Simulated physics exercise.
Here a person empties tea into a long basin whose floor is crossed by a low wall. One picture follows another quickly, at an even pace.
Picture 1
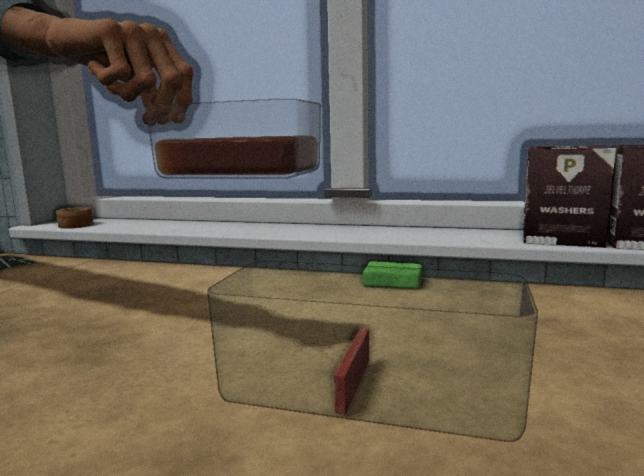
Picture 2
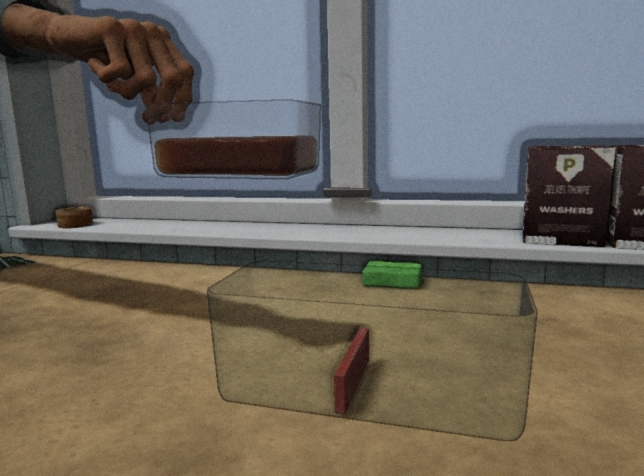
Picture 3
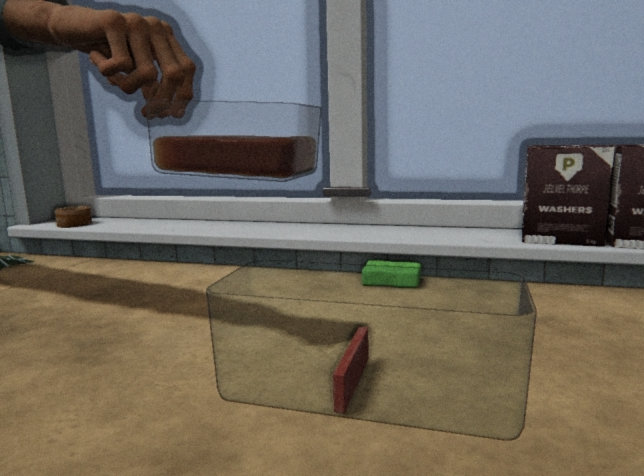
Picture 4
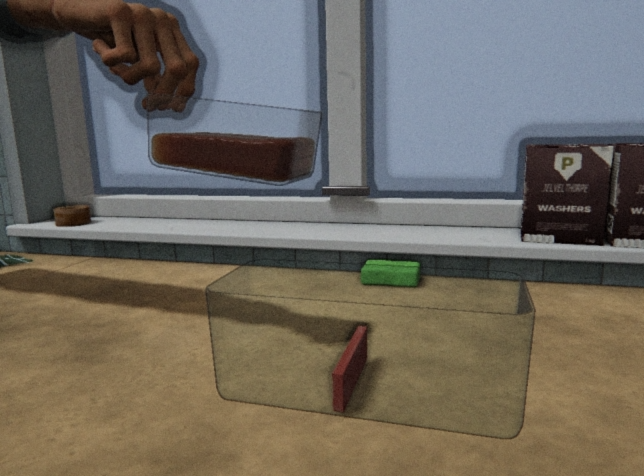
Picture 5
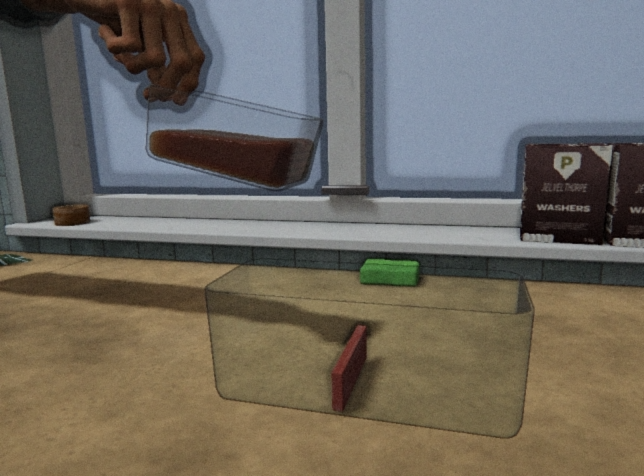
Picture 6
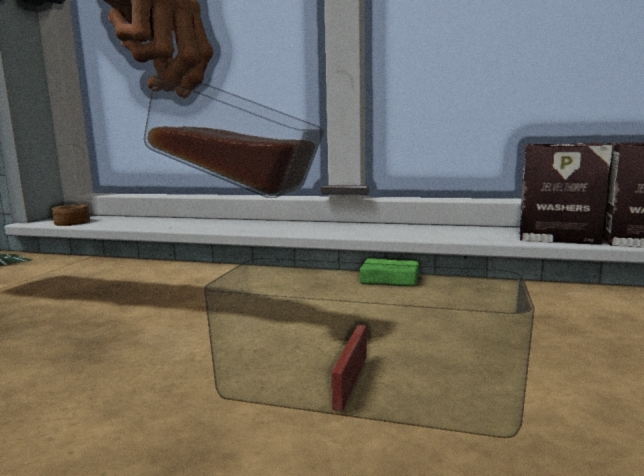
At first, a hand holds a clear container of reddish-brown liquid nearly level above a long, empty transparent basin with a low red wall across its floor. The hand then tilts the container gradually, its right end dipping lower while the liquid shifts and deepens toward that side.
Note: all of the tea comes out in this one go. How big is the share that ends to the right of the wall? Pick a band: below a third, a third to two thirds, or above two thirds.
A third to two thirds.
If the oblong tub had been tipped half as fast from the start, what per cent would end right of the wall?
Near 55 in a hundred.
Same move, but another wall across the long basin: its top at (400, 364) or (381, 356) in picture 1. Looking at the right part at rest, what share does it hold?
I'd expect near 20 percent the first time and near 15 percent the next.
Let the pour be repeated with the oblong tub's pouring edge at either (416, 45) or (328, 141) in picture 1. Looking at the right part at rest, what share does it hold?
In turn 85 and 55 in a hundred.
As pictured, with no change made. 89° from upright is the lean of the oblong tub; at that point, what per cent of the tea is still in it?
25 per cent, roughly.
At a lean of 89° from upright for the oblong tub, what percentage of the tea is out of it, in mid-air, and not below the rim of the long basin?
Share in flight: Approx. 55 %.
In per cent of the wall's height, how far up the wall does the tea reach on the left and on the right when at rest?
Close to 40 for the left and 30 for the right.
A moment on, the oblong tub is tipped on its side and 27 per cent is still to pour, 2 is left of the wall and 15 right of it.
Next, the oblong tub is tipped right over and 5 per cent is still to pour, 40 is left of the wall and 49 right of it.
Then the oblong tub is tipped right over and 0 per cent is still to pour, 48 is left of the wall and 48 right of it.
Later the oblong tub is tipped right over and 0 per cent is still to pour, 49 is left of the wall and 48 right of it.
In the end 49 per cent lies left of the wall, 48 right of it and 3 outside.
